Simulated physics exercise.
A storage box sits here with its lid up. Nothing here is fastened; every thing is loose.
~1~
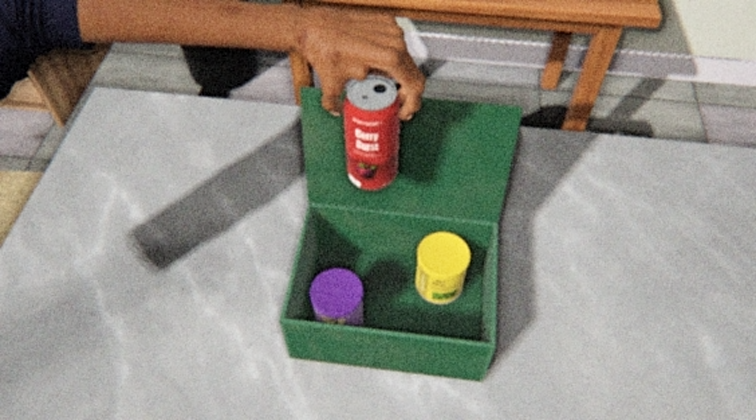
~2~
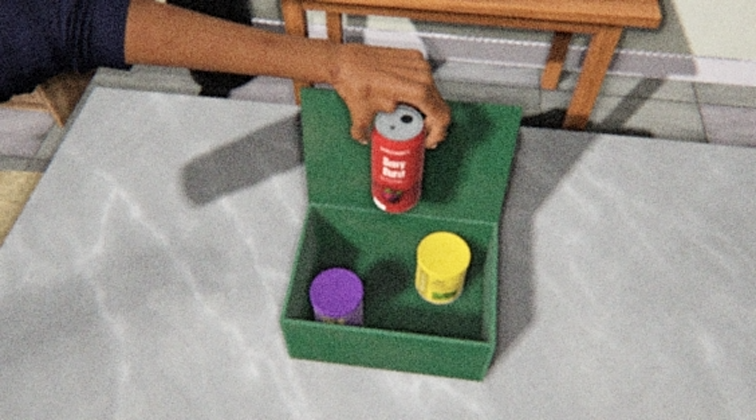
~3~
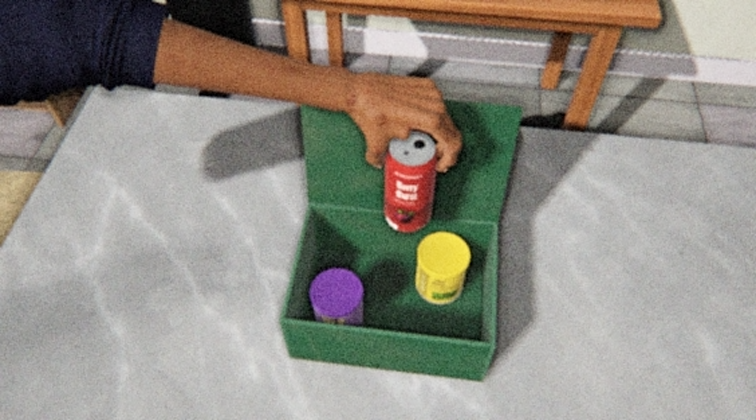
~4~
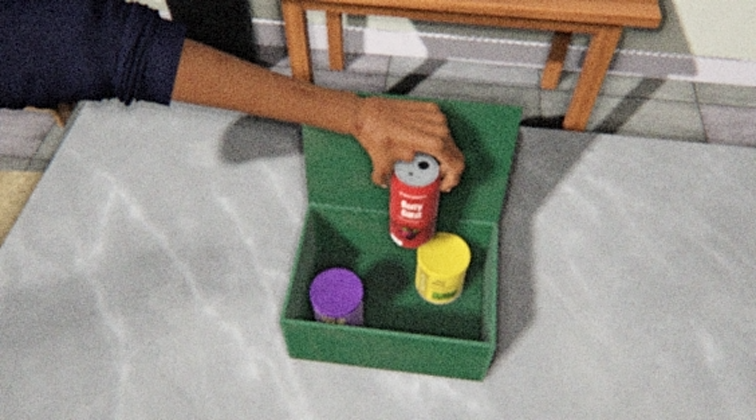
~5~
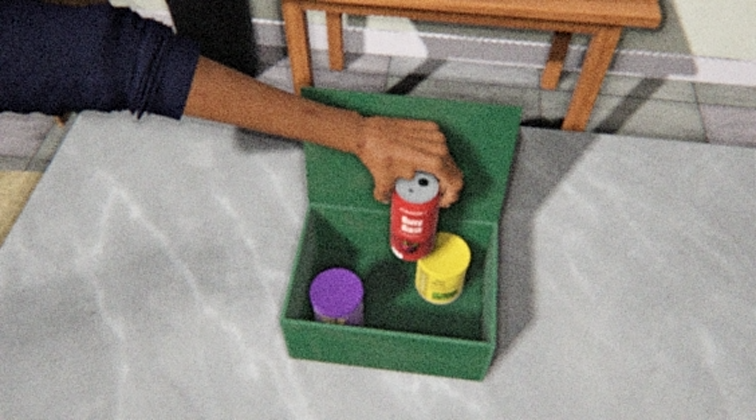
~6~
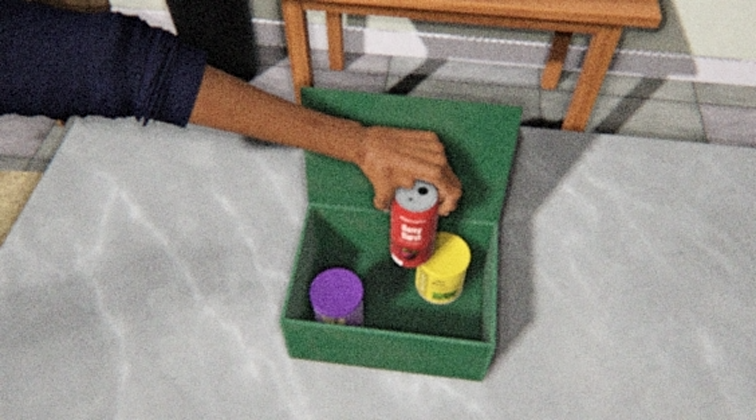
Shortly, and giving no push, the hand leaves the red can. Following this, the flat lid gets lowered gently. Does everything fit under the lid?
Closed.
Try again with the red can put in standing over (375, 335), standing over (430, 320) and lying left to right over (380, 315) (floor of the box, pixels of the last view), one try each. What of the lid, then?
Lid, in order: Fully down, held open, held open.
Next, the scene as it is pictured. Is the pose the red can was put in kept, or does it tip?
Once everything settles, the red can ends up at a slant.
Then, 0.50 s after the last picture, red can on its side near (359, 268).
Then, 1.50 s after the last picture, lid 65° above the rim; red can on its side near (368, 260).
Then, 2.00 s after the last picture, lid 15° above the rim; red can on its side near (368, 260).
At rest, lid shut; tipped over in the box, red can; the other 2 in place. Seen from the same camera at the end, red can near (368, 260).
